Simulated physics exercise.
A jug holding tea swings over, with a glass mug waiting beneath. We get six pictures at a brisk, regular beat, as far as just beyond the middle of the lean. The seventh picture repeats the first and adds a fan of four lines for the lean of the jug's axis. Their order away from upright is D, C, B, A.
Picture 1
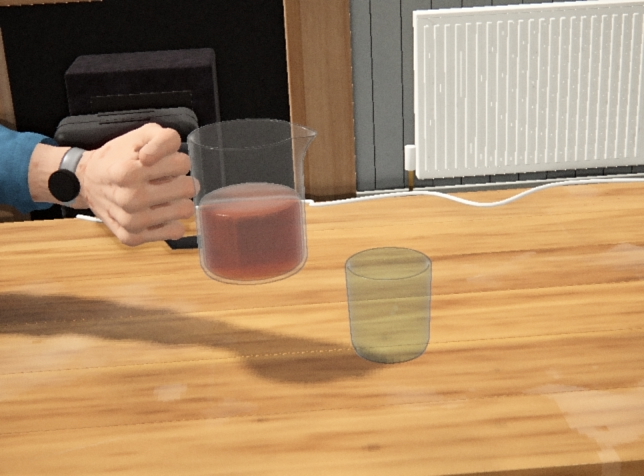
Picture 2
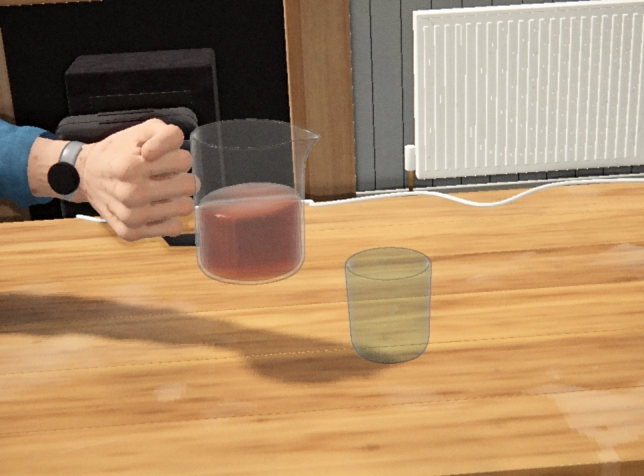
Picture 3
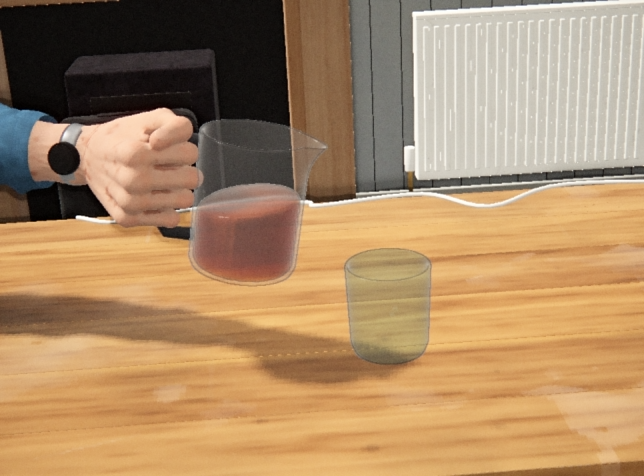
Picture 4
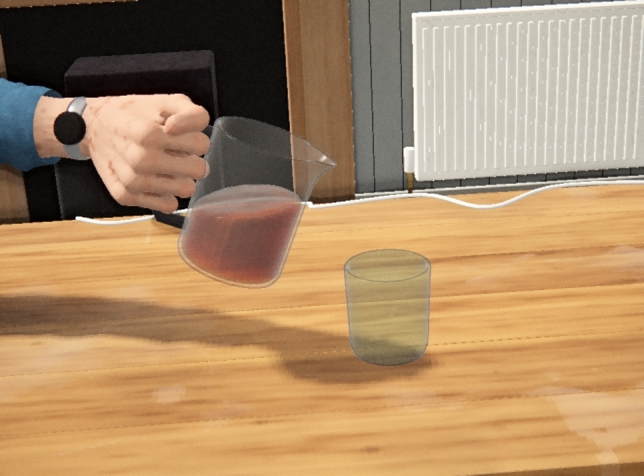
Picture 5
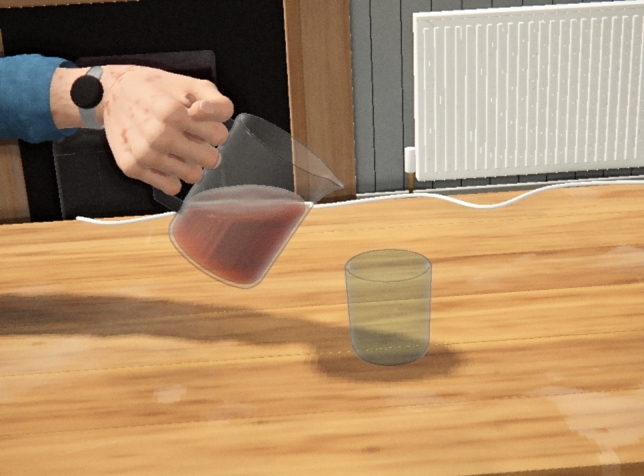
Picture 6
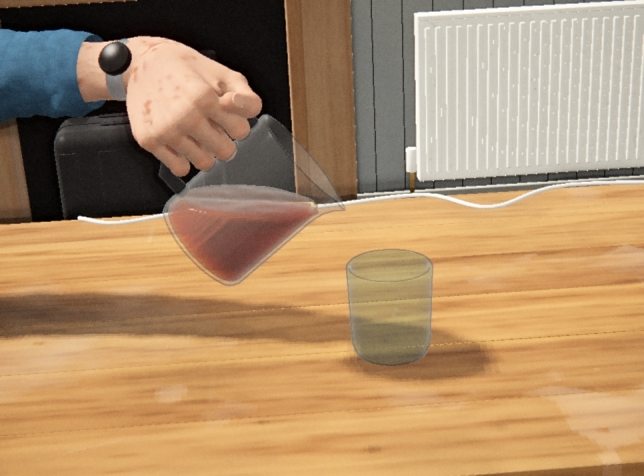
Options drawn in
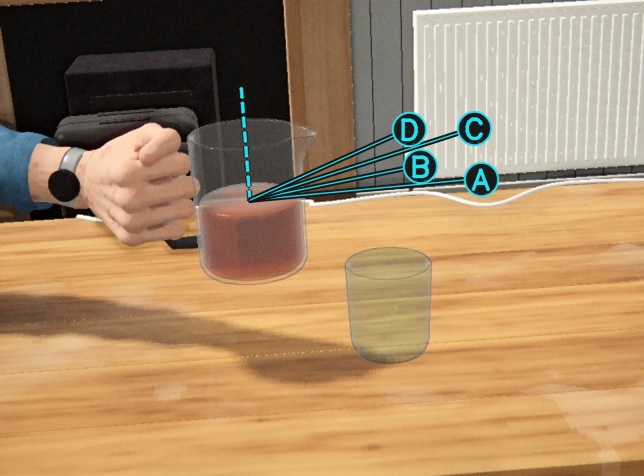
The clip shows a hand with a dark watch holding a clear jug of reddish liquid above a wooden table, slowly at first and then steeply tilting it rightward, its spout lowering near a glass mug, with no liquid leaving.
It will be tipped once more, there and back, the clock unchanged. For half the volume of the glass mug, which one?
Tilt C does it best.
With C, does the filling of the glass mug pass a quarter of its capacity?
Yes, it does.
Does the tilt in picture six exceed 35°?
Yes, it does.
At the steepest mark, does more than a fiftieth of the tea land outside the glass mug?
Yes.
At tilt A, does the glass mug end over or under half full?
Over half.
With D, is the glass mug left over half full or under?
Under.
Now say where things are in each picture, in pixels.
Upright, lip at (314, 133); rim of the glass mug round (388, 262); nothing has left yet.
Tipped about 3°, lip at (317, 136); nothing has left yet.
Tipped about 10°, lip at (325, 146); nothing has left yet.
Tipped about 22°, lip at (334, 163); nothing has left yet.
Tipped about 36°, lip at (342, 184); nothing has left yet.
Tipped about 51°, lip at (344, 207); nothing has left yet.
On the marked copy, A at (464, 180); B at (404, 168); C at (457, 133); D at (394, 135).
Choosing A, the glass mug ends with about 71 % of what it can hold; 12 % of the tea is spilt.
Choosing B, the glass mug ends with about 68 % of what it can hold.
Choosing C, the glass mug ends with about 52 % of what it can hold.
Choosing D, the glass mug ends with about 34 % of what it can hold.
